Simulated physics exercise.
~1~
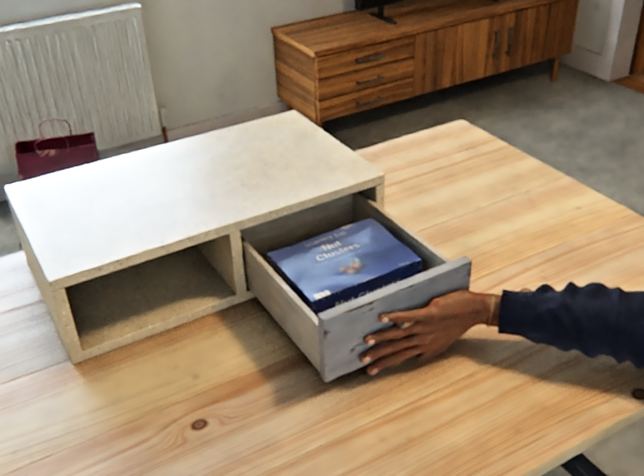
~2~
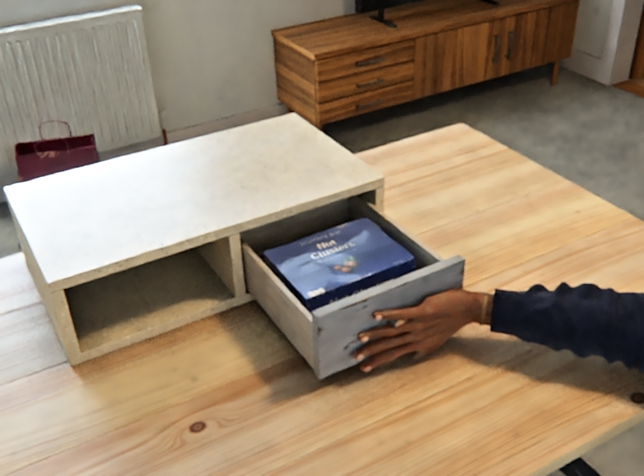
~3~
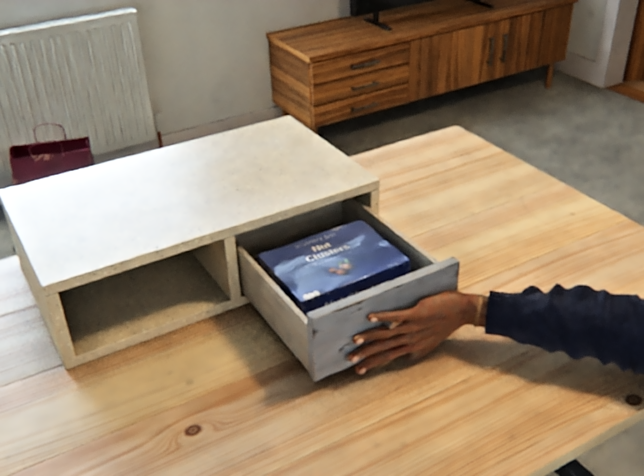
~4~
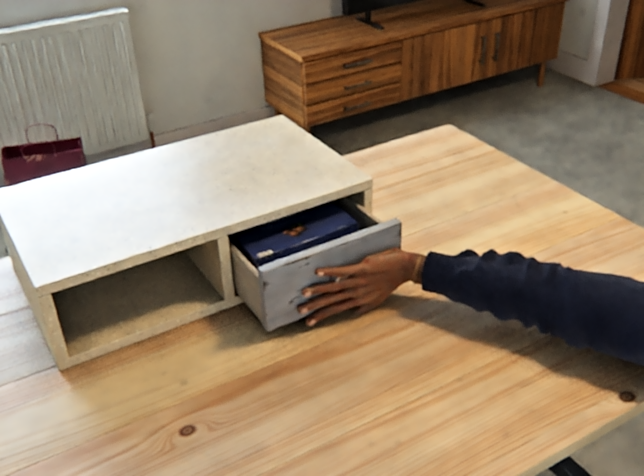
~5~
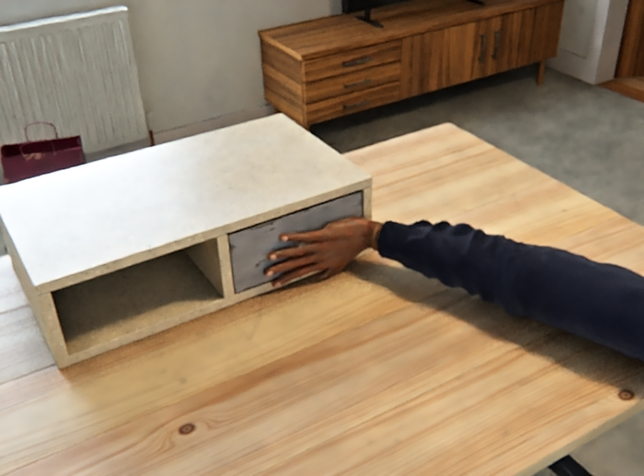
On a wooden table in a room with a radiator and a low cabinet, a hand in a dark sleeve rested on an open drawer holding a blue box, then gradually pushed it left into the pale chest until it closed completely, hiding the box.
